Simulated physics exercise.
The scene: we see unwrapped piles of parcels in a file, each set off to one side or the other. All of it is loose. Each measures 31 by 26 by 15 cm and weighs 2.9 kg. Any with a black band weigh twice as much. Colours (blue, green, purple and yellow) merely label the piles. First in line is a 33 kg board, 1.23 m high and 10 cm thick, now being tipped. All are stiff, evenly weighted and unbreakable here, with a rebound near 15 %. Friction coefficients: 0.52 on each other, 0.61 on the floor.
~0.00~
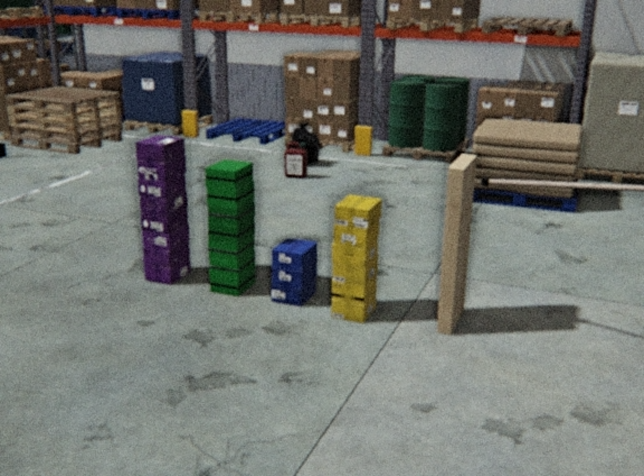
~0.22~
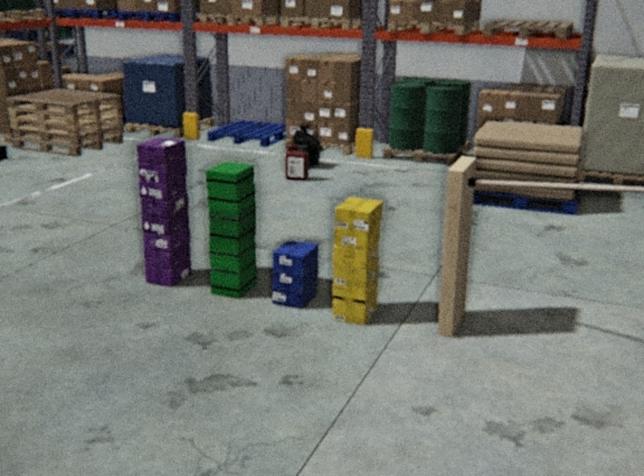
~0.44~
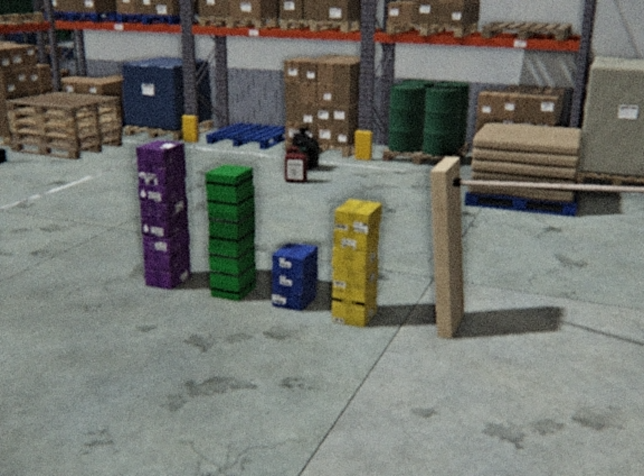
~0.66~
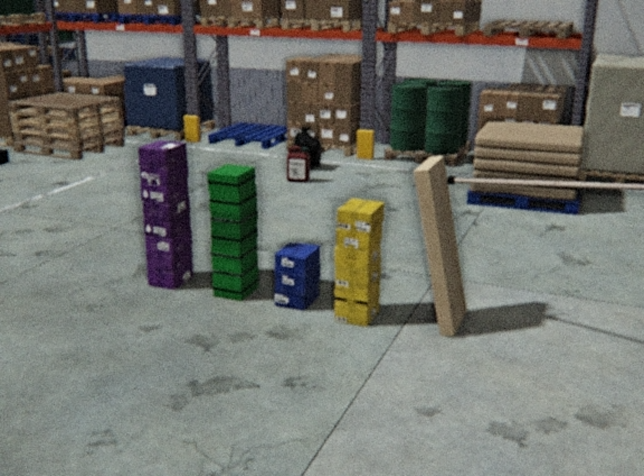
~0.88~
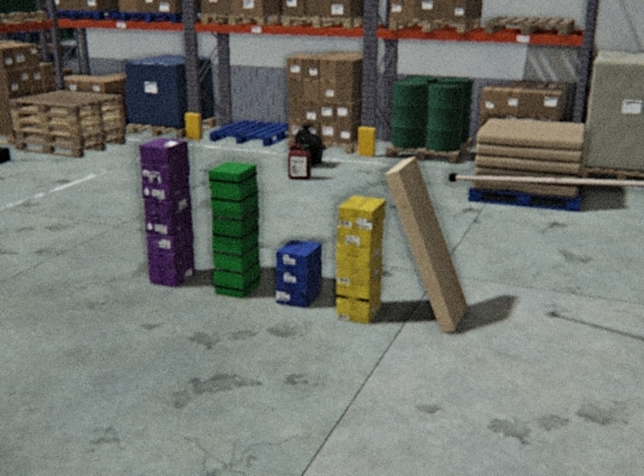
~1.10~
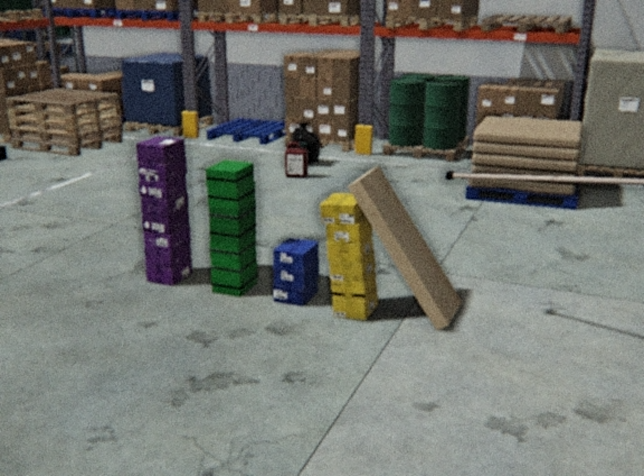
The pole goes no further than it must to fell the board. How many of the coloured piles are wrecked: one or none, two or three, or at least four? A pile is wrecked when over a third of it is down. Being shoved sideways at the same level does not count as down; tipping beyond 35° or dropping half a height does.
Piles wrecked: At most one.
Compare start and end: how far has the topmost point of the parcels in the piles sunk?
Some 0 cm lower.
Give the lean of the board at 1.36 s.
Some 50° from upright.
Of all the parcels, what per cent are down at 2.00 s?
20 per cent by then.
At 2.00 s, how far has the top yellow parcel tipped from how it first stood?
Some 80°.
By 1.20 s, board 40° from upright; none of the 24 parcels down, 6 disturbed; top yellow parcel tilted 12°.
By 1.36 s, board 51° from upright; none of the 24 parcels down, 6 disturbed; top yellow parcel tilted 30°, 7 cm lower.
By 1.50 s, board 57° from upright; 2 of the 24 parcels down; top yellow parcel tilted 47°, 16 cm lower; top blue parcel tilted 4°.
By 2.00 s, board 64° from upright; 5 of the 24 parcels down; top yellow parcel on its side; top blue parcel tilted 13°.
When it is over (2.5 s), board 67° from upright; 5 of the 24 parcels down; top yellow parcel on its side; top blue parcel moved 29 cm. Wrecked, yellow. In pixels of the last frame, middles, top yellow parcel near (252, 227), top blue parcel near (263, 250).
